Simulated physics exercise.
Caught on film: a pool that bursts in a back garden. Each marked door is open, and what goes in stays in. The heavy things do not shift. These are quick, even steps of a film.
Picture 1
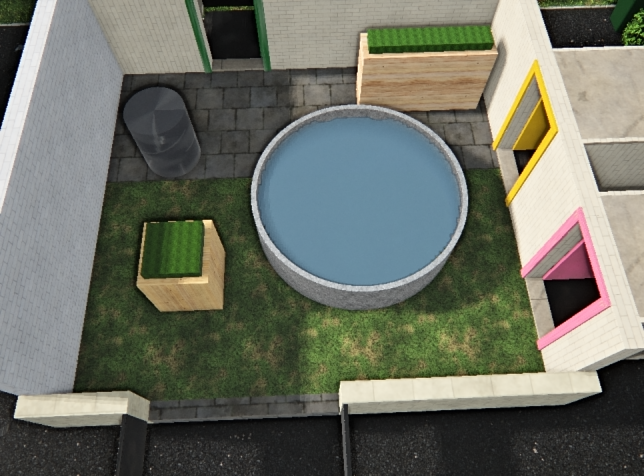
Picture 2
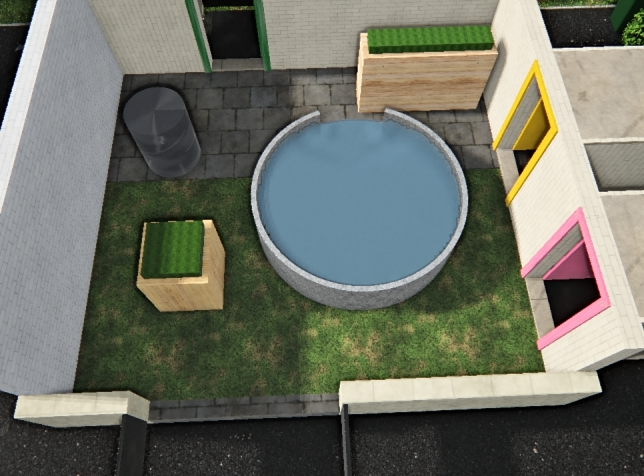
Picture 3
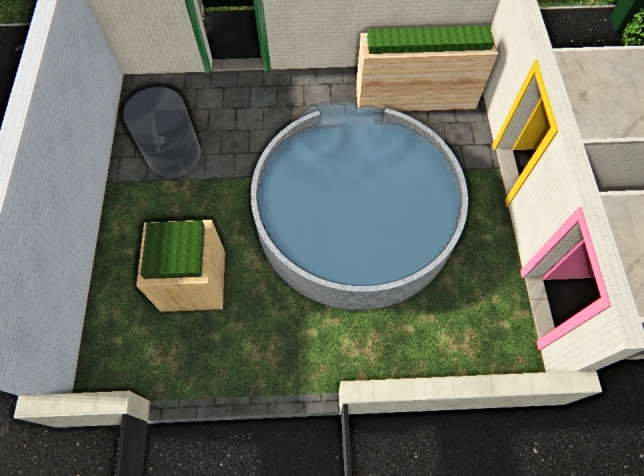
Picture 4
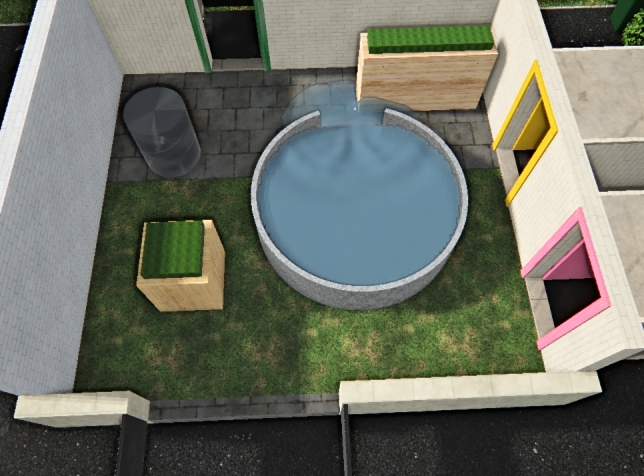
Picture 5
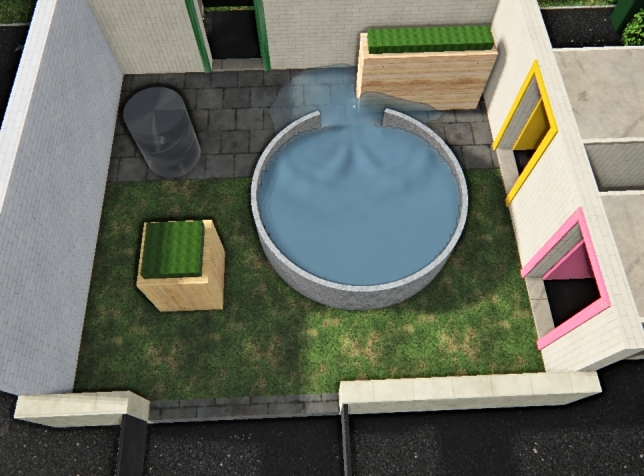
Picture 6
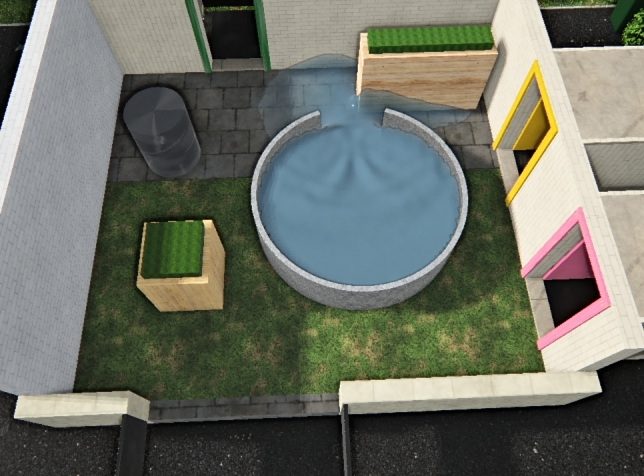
Round stone-walled pool opening at its far side in a walled garden, water rippling and spreading across the grey paving behind.
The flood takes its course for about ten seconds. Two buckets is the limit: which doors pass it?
One by one: The pink door floods; the yellow door floods; the green door floods.
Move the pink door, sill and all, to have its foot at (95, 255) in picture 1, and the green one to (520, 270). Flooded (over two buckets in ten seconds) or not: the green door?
Then: Green door takes more.
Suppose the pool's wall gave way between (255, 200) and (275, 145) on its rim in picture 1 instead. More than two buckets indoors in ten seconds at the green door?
In short: The green door goes over.
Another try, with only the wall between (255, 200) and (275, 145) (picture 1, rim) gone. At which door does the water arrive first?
It is the green-painted one.
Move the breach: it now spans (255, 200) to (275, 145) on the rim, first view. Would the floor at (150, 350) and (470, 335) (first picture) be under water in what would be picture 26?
One after the other: Wet, clear.
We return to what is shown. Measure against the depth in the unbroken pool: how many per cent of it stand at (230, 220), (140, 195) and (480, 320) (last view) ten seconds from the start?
About 14, 14 and 14 per cent.
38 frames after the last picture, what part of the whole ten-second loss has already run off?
About 45 per cent.
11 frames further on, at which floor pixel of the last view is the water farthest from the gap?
Around (124, 76).
A moment on, water covers 25 % of the floor; the pink door not reached, the yellow door wet at the sill, nothing in, the green door under two buckets in.
Next, water covers 40 % of the floor; the pink door not reached, the yellow door under two buckets in, the green door over two buckets in.
Then, water covers 55 % of the floor; the pink door wet at the sill, nothing in, the yellow door over two buckets in, the green door far over two buckets in.
Later, water covers 85 % of the floor; the pink door under two buckets in, the yellow door far over two buckets in, the green door far over two buckets in.
In the end, water covers 100 % of the floor; the pink door over two buckets in, the yellow door far over two buckets in, the green door far over two buckets in.
